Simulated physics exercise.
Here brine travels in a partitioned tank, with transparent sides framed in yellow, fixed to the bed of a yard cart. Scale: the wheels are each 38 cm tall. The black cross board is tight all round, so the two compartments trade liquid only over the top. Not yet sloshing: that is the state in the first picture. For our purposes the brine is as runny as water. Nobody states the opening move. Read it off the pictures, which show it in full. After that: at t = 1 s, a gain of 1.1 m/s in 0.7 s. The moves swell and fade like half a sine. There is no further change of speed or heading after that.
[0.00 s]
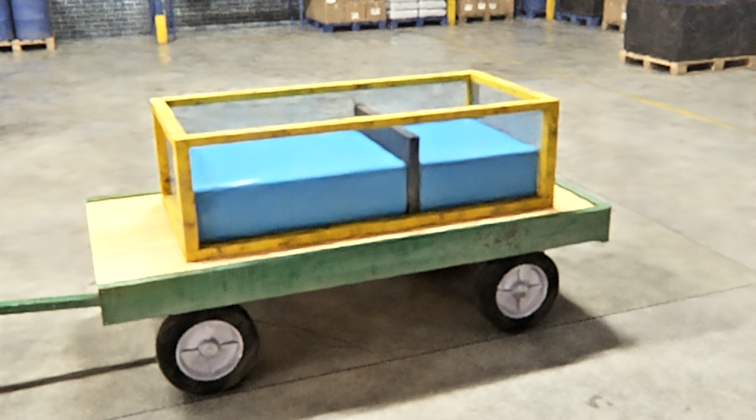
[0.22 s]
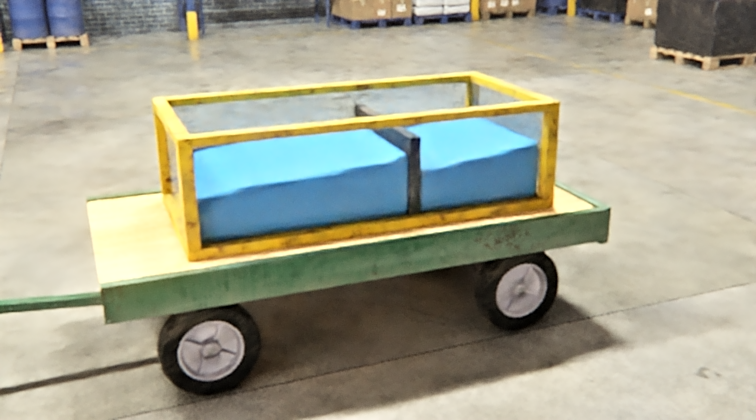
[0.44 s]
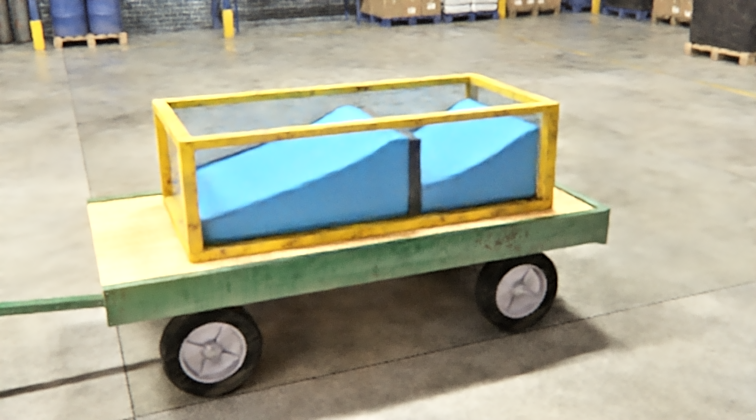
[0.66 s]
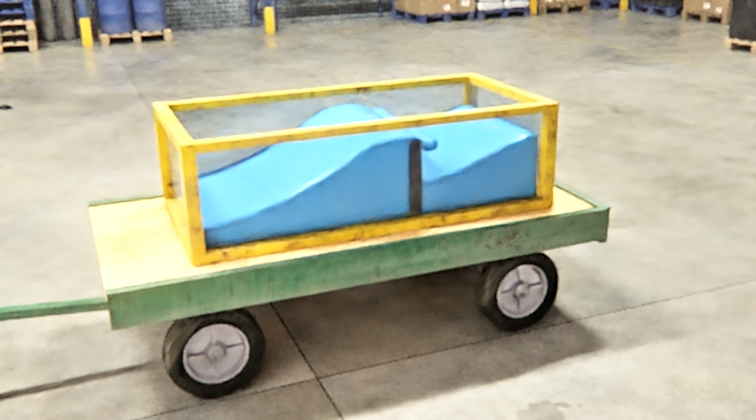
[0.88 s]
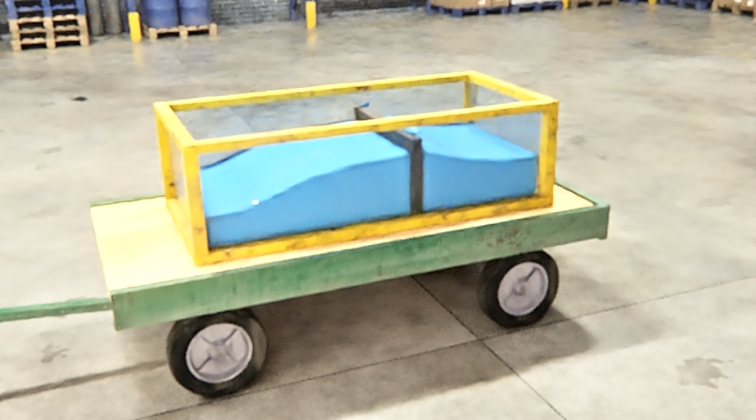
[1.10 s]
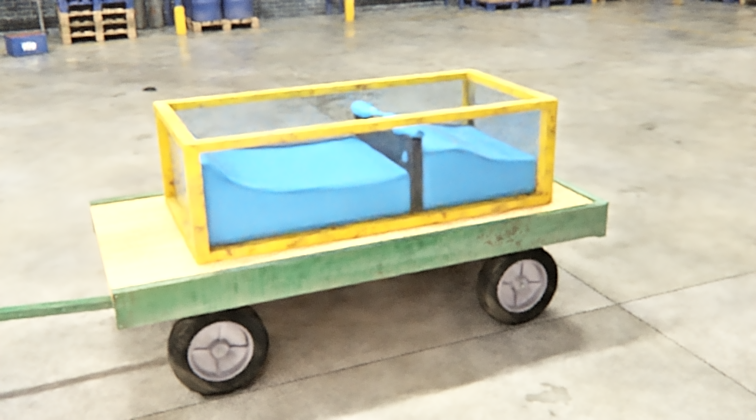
The video shows a green cart with a yellow-framed, transparent tank rolling left across a warehouse floor, as blue liquid in its two compartments goes from level to heaped rightward, then rocks back with a small splash above the dark divider.
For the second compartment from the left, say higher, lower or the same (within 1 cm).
It ends more full.
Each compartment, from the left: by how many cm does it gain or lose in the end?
2 cm down, 2 cm up.
By 1.40 s the compartments hold 21, 22 cm, left to right.
By 1.90 s the compartments hold 20, 23 cm, left to right.
By 2.30 s the compartments hold 20, 23 cm, left to right.
By 4.68 s the compartments hold 20, 24 cm, left to right.
